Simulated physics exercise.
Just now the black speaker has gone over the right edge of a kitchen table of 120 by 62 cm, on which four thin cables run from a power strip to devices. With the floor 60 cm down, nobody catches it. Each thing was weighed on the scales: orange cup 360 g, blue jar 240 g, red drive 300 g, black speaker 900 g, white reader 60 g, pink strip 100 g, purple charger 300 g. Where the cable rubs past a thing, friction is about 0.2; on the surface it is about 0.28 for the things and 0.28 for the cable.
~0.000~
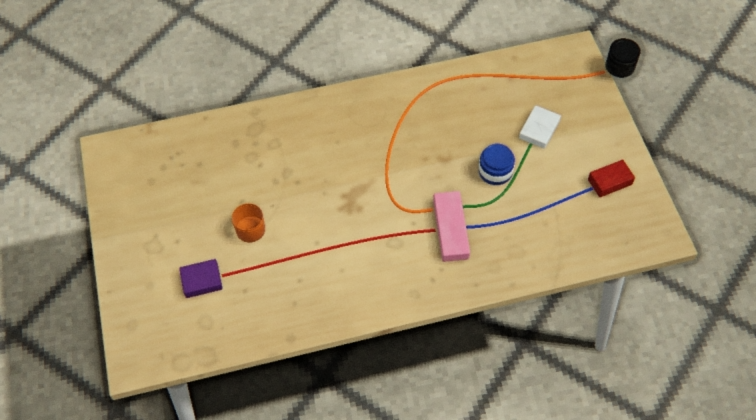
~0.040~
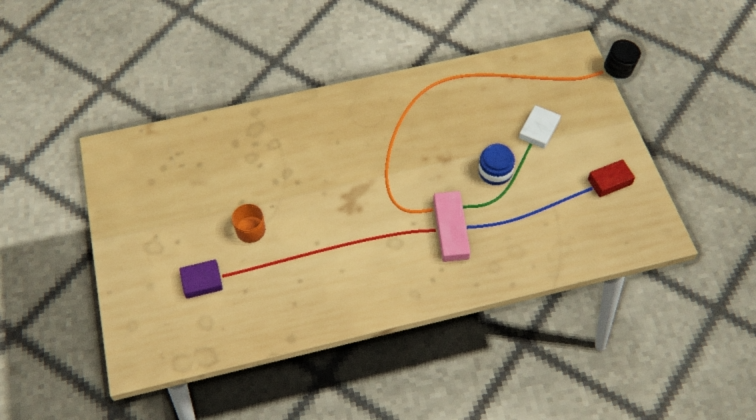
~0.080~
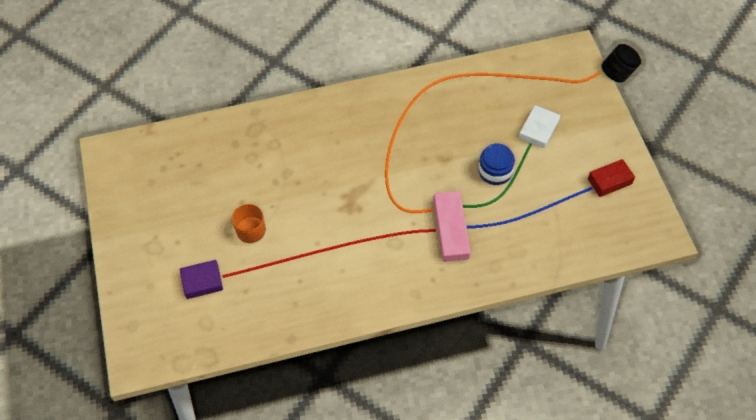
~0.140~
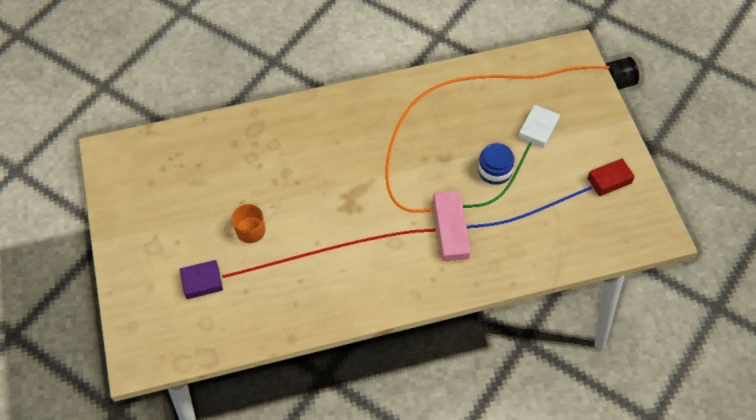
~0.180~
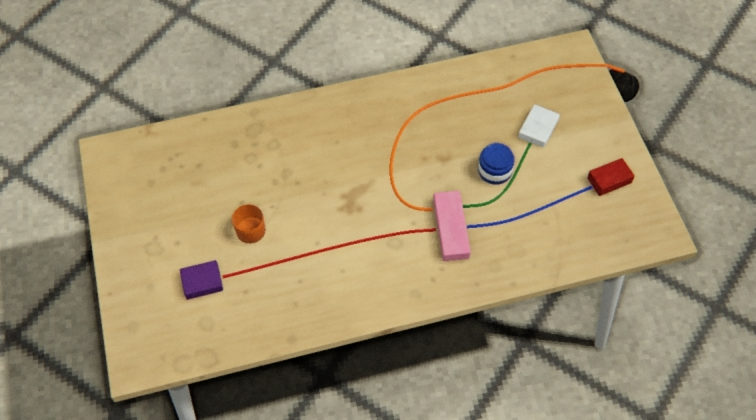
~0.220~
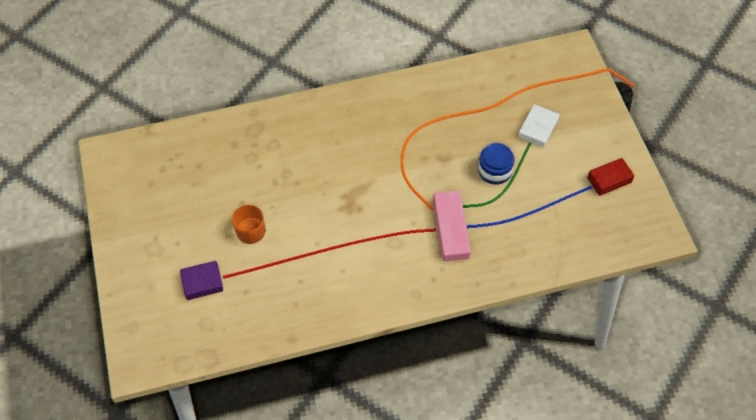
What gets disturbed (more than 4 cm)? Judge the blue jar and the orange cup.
One by one: The blue jar ends in a new spot, the orange cup is left where it stood.
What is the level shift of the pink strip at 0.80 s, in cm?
Shift measured from above: Near 48 cm.
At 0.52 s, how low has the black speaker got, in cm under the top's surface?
I'd say close to 55 centimetres below.
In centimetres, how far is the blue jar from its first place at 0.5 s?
Looks like close to 12 cm, more or less.
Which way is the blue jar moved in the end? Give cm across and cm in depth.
It ends up around 28 cm over to the right and around 7 cm deeper back.
At 0.5 s, the strip's end of the orange cable at (519, 118); blue jar 13 cm off its start, purple charger 30 cm off its start, pink strip 27 cm off its start.
At 0.8 s, the strip's end of the orange cable at (598, 75); blue jar 25 cm off its start, purple charger 70 cm off its start, pink strip 49 cm off its start.
At 1.1 s, the strip's end of the orange cable at (609, 77); blue jar 28 cm off its start at (609, 103), purple charger 84 cm off its start at (553, 114), pink strip 50 cm off its start at (586, 72).
At 1.4 s, the strip's end of the orange cable at (609, 77); blue jar 28 cm off its start, purple charger 84 cm off its start, pink strip 50 cm off its start.
At 2.6 s, the strip's end of the orange cable at (609, 77); blue jar 28 cm off its start at (609, 103), orange cup 0 cm off its start at (248, 218), purple charger 84 cm off its start at (553, 114), pink strip 50 cm off its start at (586, 72).
